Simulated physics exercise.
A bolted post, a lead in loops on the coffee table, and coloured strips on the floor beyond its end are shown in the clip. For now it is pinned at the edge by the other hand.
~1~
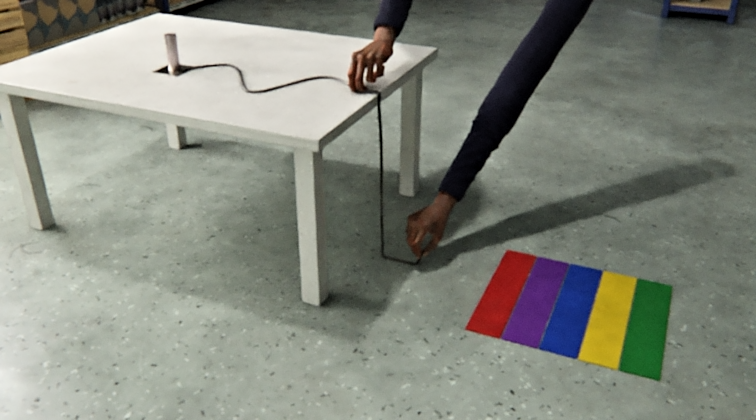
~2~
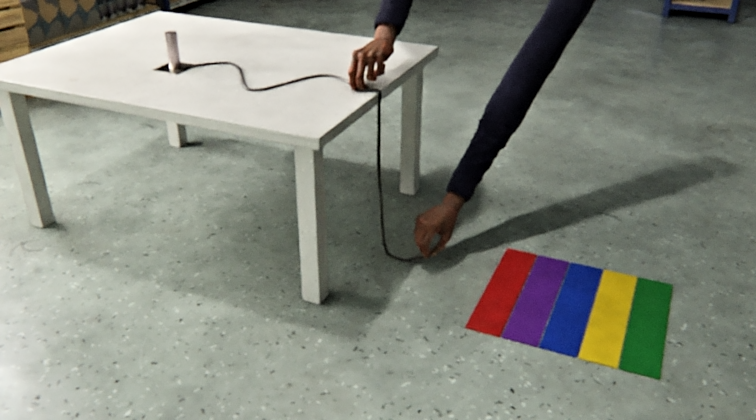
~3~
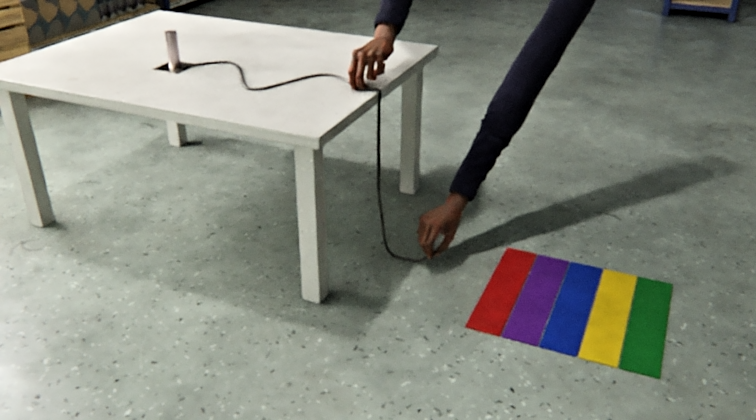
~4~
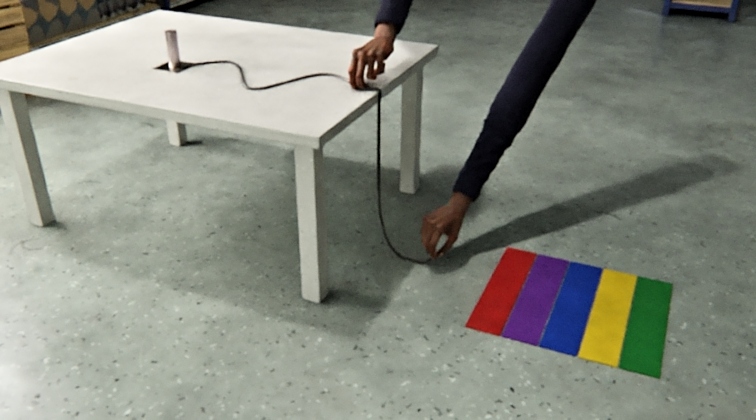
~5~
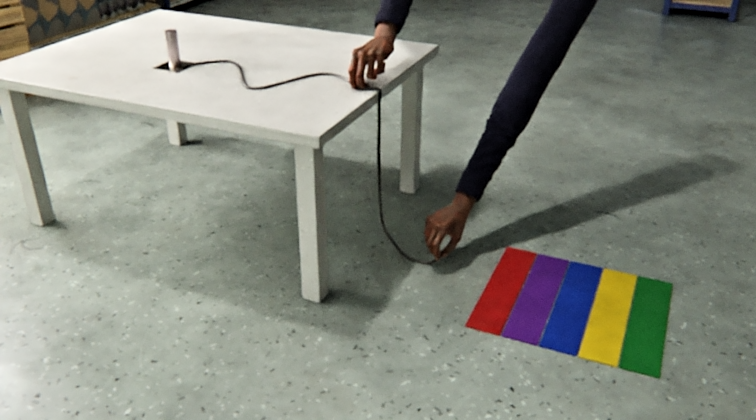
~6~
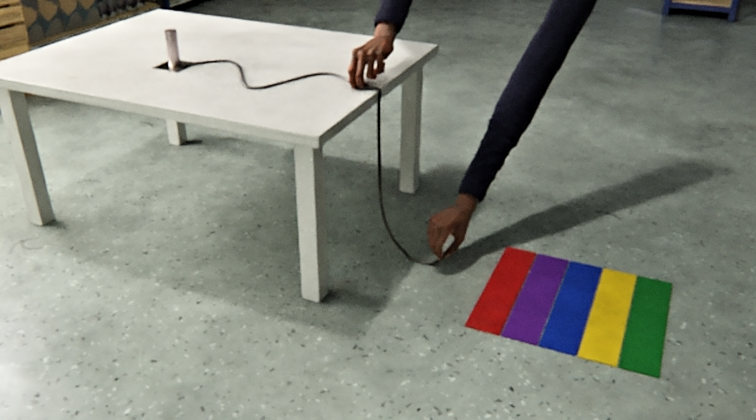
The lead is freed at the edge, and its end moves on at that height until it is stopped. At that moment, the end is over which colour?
Over green.
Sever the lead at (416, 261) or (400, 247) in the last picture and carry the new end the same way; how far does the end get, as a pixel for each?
Try 1: (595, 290); try 2: (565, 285).
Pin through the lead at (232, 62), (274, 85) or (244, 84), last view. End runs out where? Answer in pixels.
The pixel places are (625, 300), (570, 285) and (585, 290), one per try.
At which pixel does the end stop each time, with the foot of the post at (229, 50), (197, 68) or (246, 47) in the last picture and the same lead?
The spots are near (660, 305), (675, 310) and (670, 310).
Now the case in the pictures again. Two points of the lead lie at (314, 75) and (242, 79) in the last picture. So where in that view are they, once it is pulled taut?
The first finishes about (377, 96) and the second about (279, 80).
Soon after, end near (587, 290); over blue.
Then, end near (623, 298); over yellow.
At full stretch, end near (646, 304); over green. It gets as far as the green strip.
